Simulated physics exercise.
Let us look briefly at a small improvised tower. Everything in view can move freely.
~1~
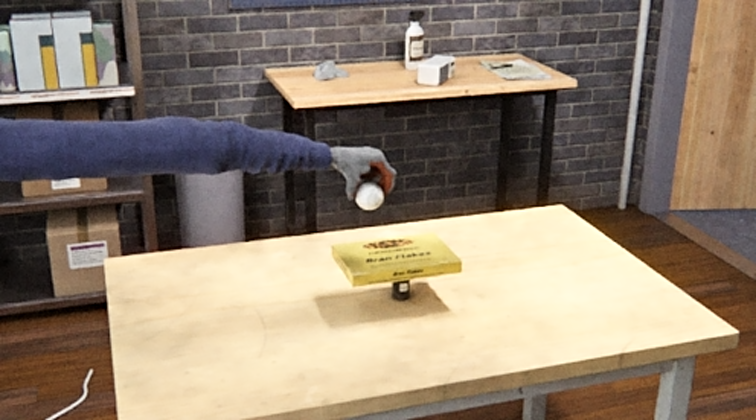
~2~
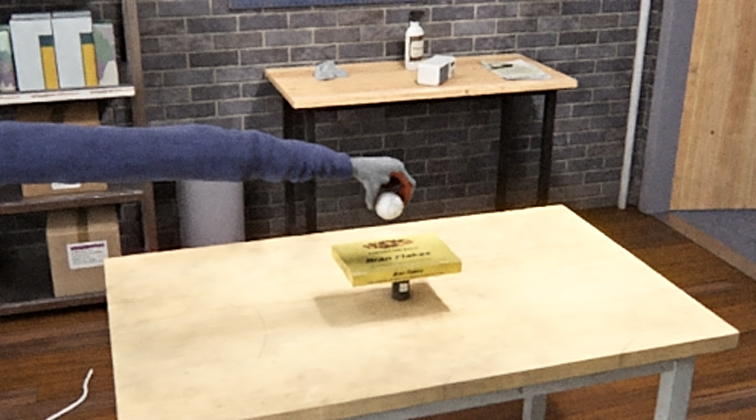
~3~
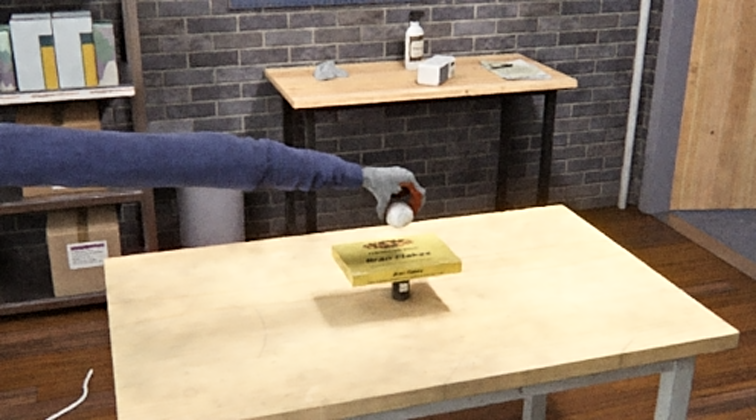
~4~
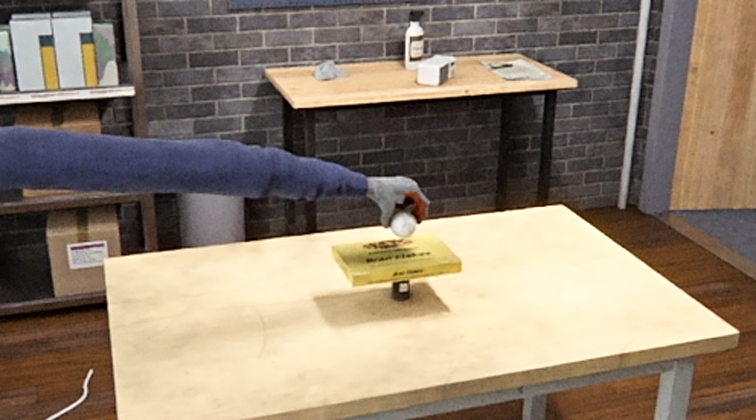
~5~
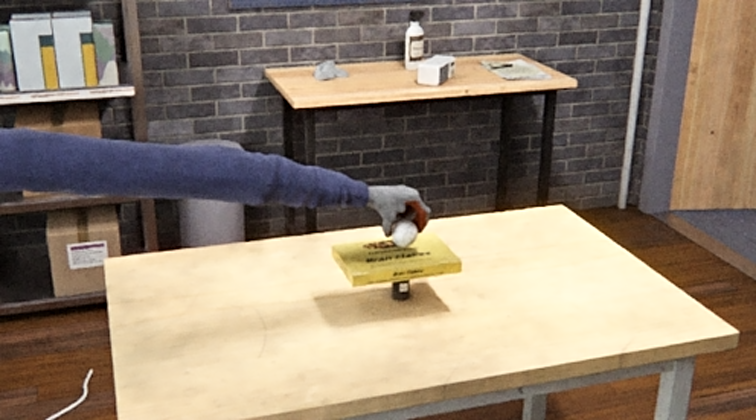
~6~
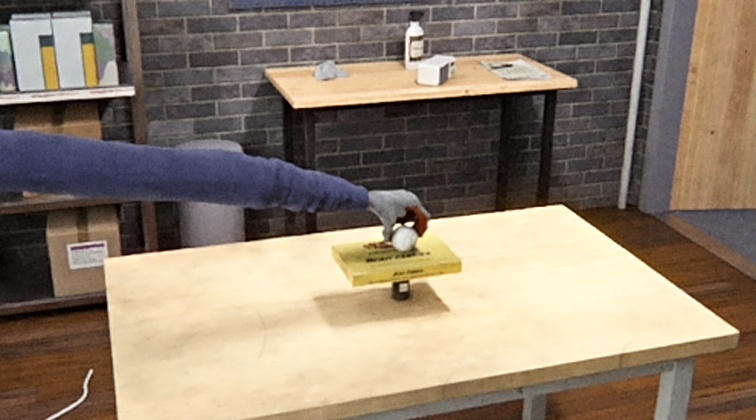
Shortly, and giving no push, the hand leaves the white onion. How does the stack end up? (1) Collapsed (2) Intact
Answer: 2.
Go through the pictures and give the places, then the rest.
In the first picture, on its way; white onion (369, 196); yellow packet (396, 259).
In the second picture, on its way; white onion (389, 205); yellow packet (396, 259).
In the third picture, on its way; white onion (399, 215); yellow packet (396, 259).
In the fourth picture, on its way; white onion (403, 225); yellow packet (396, 259).
In the fifth picture, on its way; white onion (404, 233); yellow packet (396, 259).
In the sixth picture, set down, still held; white onion (404, 238); yellow packet (396, 259).
Then, 0.20 s past the last view, nothing moves.
Then, 0.50 s past the last view, white onion resting near (404, 238).
Finally, all 3 still in place. Final places as the last picture's camera would see them, white onion near (404, 238). The stack stays up.
